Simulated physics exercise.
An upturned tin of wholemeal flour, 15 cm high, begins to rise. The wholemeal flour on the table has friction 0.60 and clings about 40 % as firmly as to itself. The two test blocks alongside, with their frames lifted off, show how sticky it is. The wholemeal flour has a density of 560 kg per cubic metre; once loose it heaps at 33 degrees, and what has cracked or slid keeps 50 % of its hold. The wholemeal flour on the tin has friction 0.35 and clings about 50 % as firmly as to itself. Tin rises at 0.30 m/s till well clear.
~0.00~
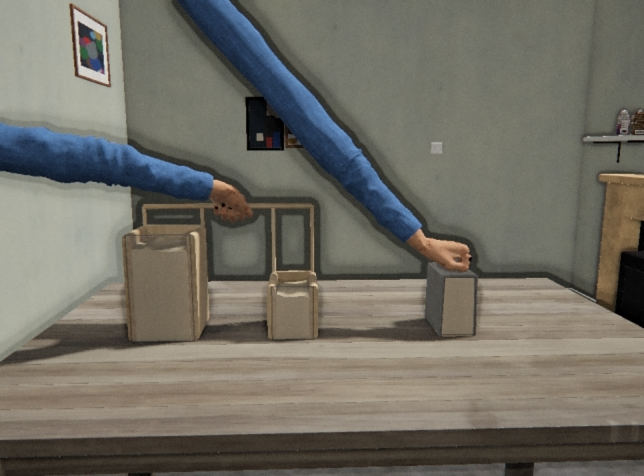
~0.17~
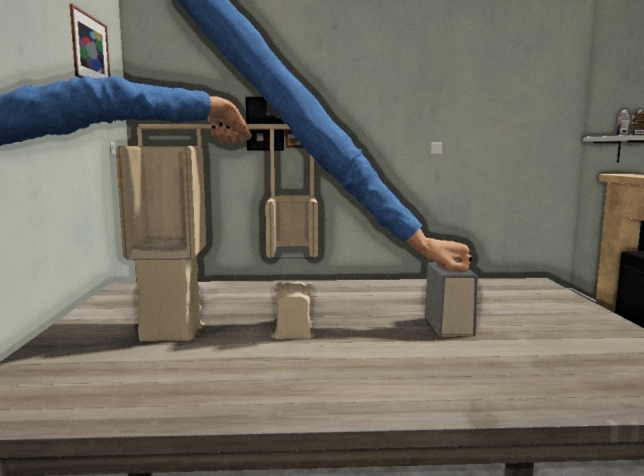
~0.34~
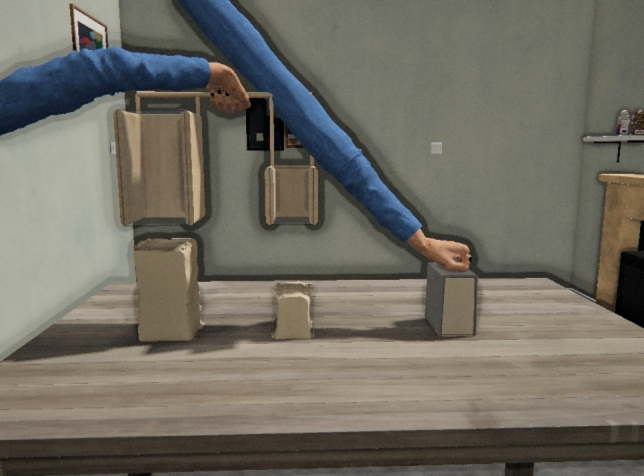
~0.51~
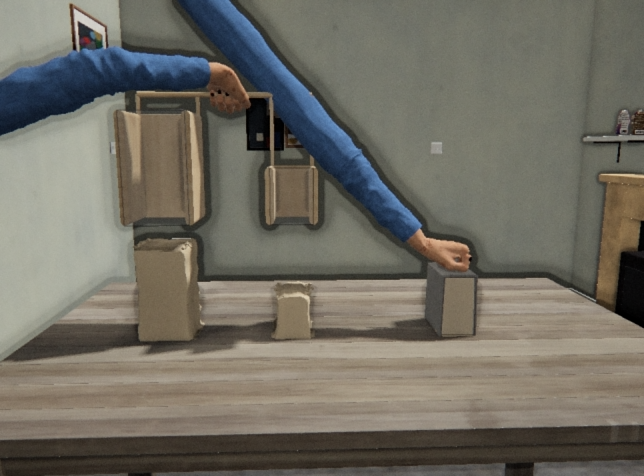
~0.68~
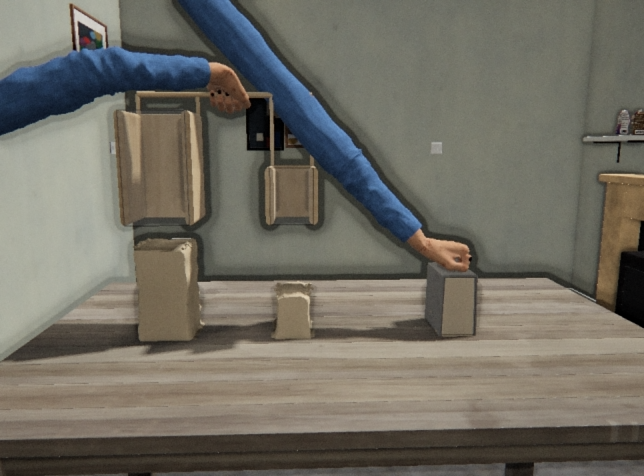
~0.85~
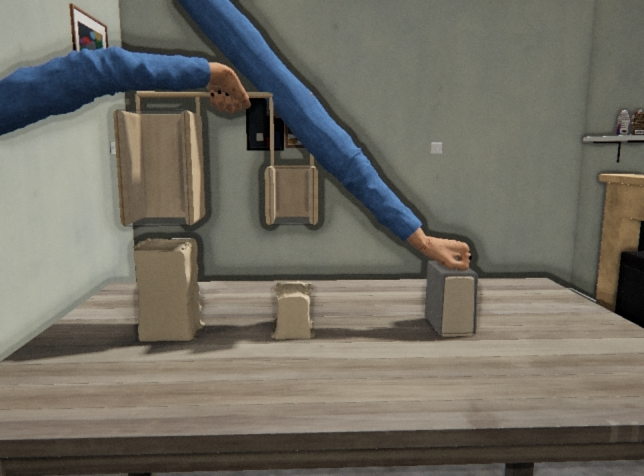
In this clip, a blue-sleeved arm at left raises two joined casings off a taller and a shorter block of wholemeal flour, then holds them above, while another hand grips an upturned tin at right, which barely lifts.
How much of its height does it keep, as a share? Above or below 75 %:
Above.
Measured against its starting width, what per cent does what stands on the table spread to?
I'd put it at some 90 %.
After 1.12 s, the tin is up by 8.1 cm.
After 1.45 s, the tin is up by 18 cm; what stands on the table is 99 % of the tin's depth.
After 1.77 s, the tin is up by 27 cm; what stands on the table is 99 % of the tin's depth.
After 2.09 s, the tin is up by 27 cm; what stands on the table is 99 % of the tin's depth.
After 2.19 s, at the end, the tin is up by 27 cm; what stands on the table is 99 % of the tin's depth.
